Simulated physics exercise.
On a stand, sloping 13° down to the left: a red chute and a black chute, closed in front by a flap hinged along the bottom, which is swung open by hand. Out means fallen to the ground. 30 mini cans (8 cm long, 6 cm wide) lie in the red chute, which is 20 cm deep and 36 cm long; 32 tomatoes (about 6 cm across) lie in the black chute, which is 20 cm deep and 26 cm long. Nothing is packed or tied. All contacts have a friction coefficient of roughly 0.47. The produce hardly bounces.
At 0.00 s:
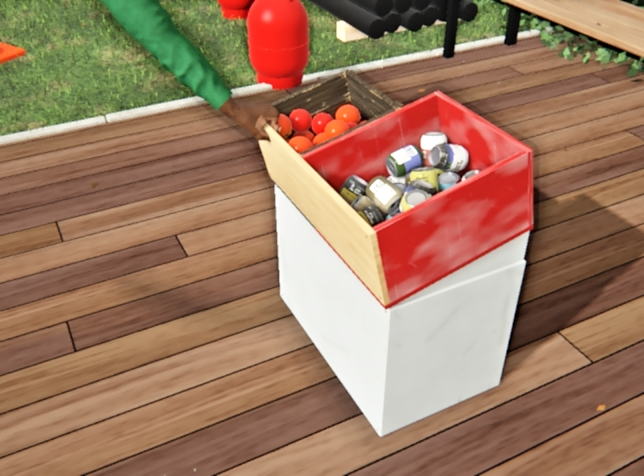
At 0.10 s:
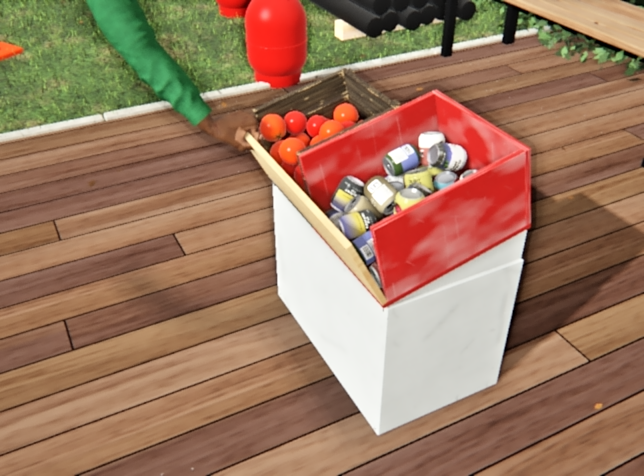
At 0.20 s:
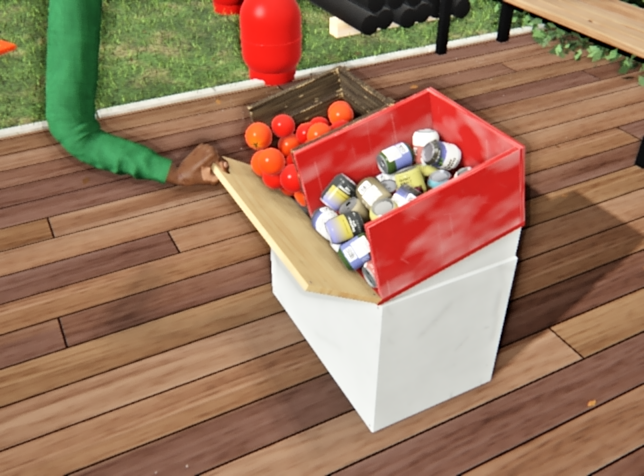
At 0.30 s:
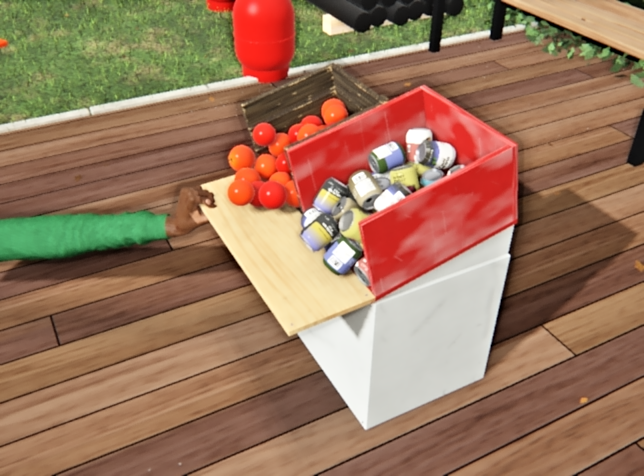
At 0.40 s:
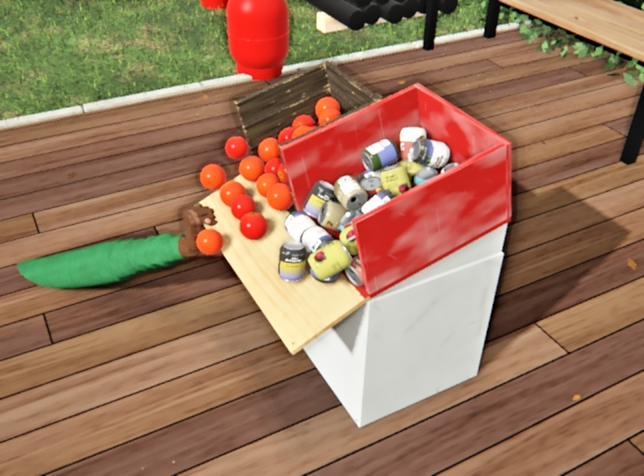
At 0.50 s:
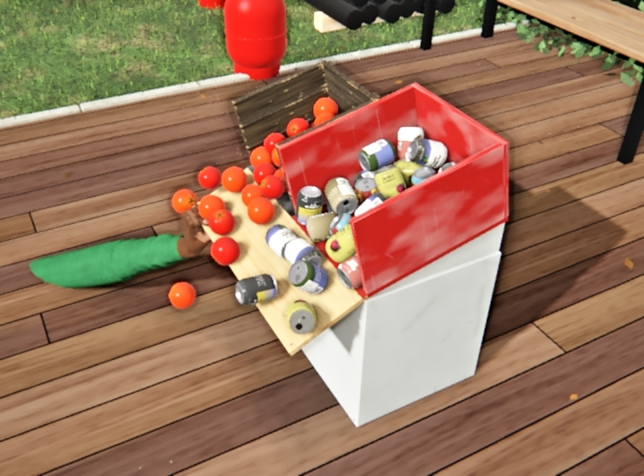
A hand in a green sleeve swung down the wooden flap on a red chute of small cans and a dark chute of tomatoes, and both loads slid onto it, one tomato dropping clear.
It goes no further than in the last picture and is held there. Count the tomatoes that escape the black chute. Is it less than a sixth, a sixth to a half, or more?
It sheds more than half of them.
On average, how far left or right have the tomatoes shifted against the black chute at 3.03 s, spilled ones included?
Some 104 cm leftwards.
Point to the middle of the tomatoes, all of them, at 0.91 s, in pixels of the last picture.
At about (215, 221).
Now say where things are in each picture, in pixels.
In the first frame (each is followed by its nearest rim corner in this view), black chute, (299, 155); red chute, (374, 230); the flap has turned 0°; none has fallen clear.
In the second frame, black chute, (297, 154); the flap has turned 14°.
In the third frame, black chute, (291, 151); the flap has turned 46°.
In the fourth frame, black chute, (285, 149); the flap has turned 80°.
In the fifth frame, black chute, (278, 146); the flap has turned 101°.
In the sixth frame, black chute, (276, 146); red chute, (351, 221); the flap has turned 102°; 1 falling or fallen, the lowest tomato at (182, 295).
After 0.91 s, red chute 25 in, 5 out and black chute 21 in, 11 out.
After 1.41 s, red chute 20 in, 10 out and black chute 6 in, 26 out.
After 2.12 s, red chute 16 in, 14 out and black chute 0 in, 32 out.
When it is over (at 3.03 s), red chute 15 in, 15 out and black chute 0 in, 32 out. Asked share, 32 of 32, 100 per cent.
